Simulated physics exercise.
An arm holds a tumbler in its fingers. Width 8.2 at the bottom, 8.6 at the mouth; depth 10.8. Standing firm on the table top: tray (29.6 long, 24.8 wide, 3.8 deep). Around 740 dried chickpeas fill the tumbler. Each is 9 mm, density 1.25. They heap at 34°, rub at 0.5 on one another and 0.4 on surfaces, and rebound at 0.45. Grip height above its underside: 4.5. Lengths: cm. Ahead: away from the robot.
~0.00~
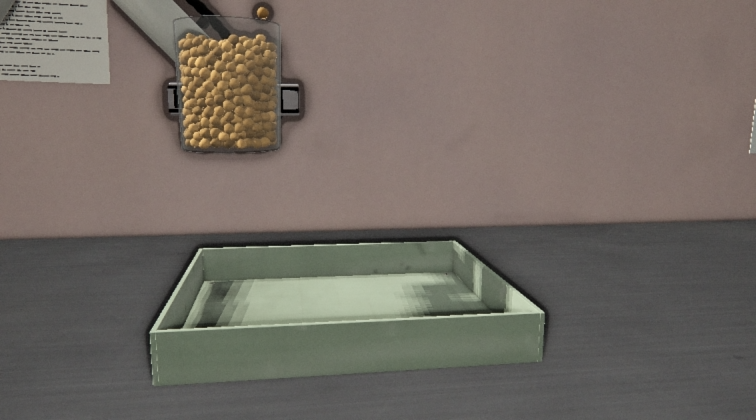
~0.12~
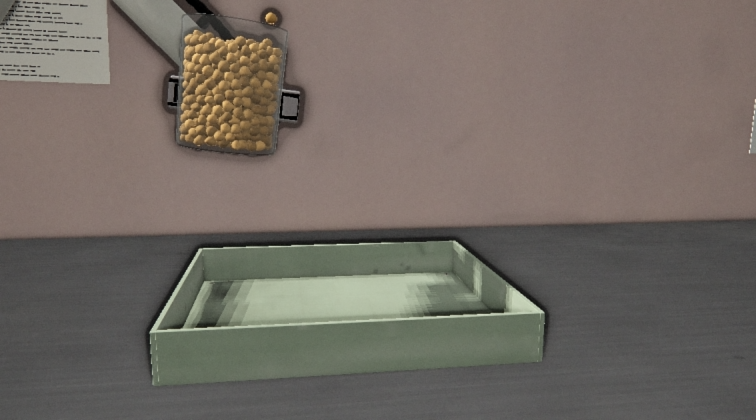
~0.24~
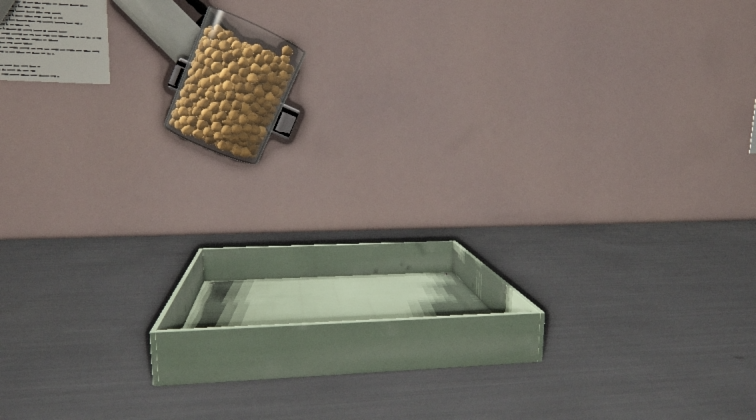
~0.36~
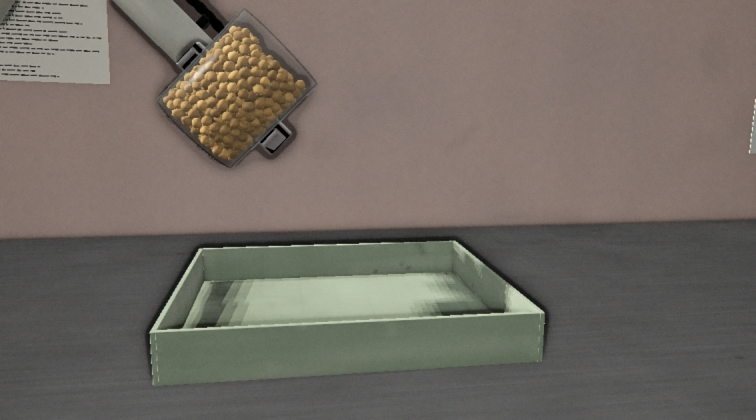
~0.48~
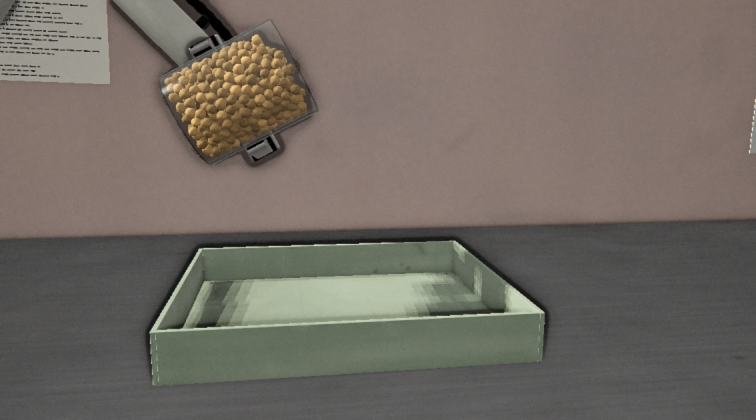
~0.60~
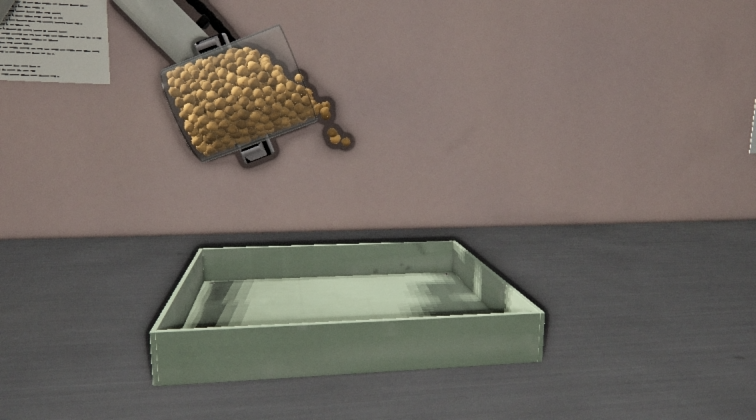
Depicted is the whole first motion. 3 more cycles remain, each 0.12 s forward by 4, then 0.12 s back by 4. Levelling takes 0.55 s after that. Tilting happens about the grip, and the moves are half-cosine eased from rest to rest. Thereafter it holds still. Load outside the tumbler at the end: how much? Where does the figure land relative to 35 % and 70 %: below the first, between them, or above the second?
It lands between 35 and 70 %.
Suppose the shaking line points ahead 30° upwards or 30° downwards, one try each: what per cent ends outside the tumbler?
Result: Approx. 60 % and 30 %, one try each.
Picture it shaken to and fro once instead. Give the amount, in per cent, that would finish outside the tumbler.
About 25 per cent, then.
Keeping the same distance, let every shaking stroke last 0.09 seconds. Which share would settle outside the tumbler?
It would come to roughly 55 %.
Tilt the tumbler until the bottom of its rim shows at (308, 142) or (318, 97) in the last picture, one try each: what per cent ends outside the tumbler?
Estimates in order: 80 % and 25 %.
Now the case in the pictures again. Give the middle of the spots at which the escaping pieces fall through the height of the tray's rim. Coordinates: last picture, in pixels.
Roughly at (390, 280).
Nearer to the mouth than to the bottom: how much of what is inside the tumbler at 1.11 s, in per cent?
About 45 per cent.
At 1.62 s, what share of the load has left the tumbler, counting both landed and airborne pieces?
Share gone by then: Near 45 %.
After 1.11 s, tilted 69° forward, highest piece 23 above the table; 461 in the tumbler, 177 in the tray, 2 on the table or floor, 96 in flight or on a rim.
After 1.62 s, tilted 30° forward, highest piece 25 above the table; 387 in the tumbler, 343 in the tray, 3 on the table or floor, 3 in flight or on a rim.
After 2.07 s, level, highest piece 25 above the table; 387 in the tumbler, 346 in the tray, 3 on the table or floor.
After 3.12 s, level, highest piece 25 above the table; 387 in the tumbler, 346 in the tray, 3 on the table or floor.
At rest, 387 in the tumbler, 346 in the tray, 3 on the table or floor. That is 47 % outside the tumbler.
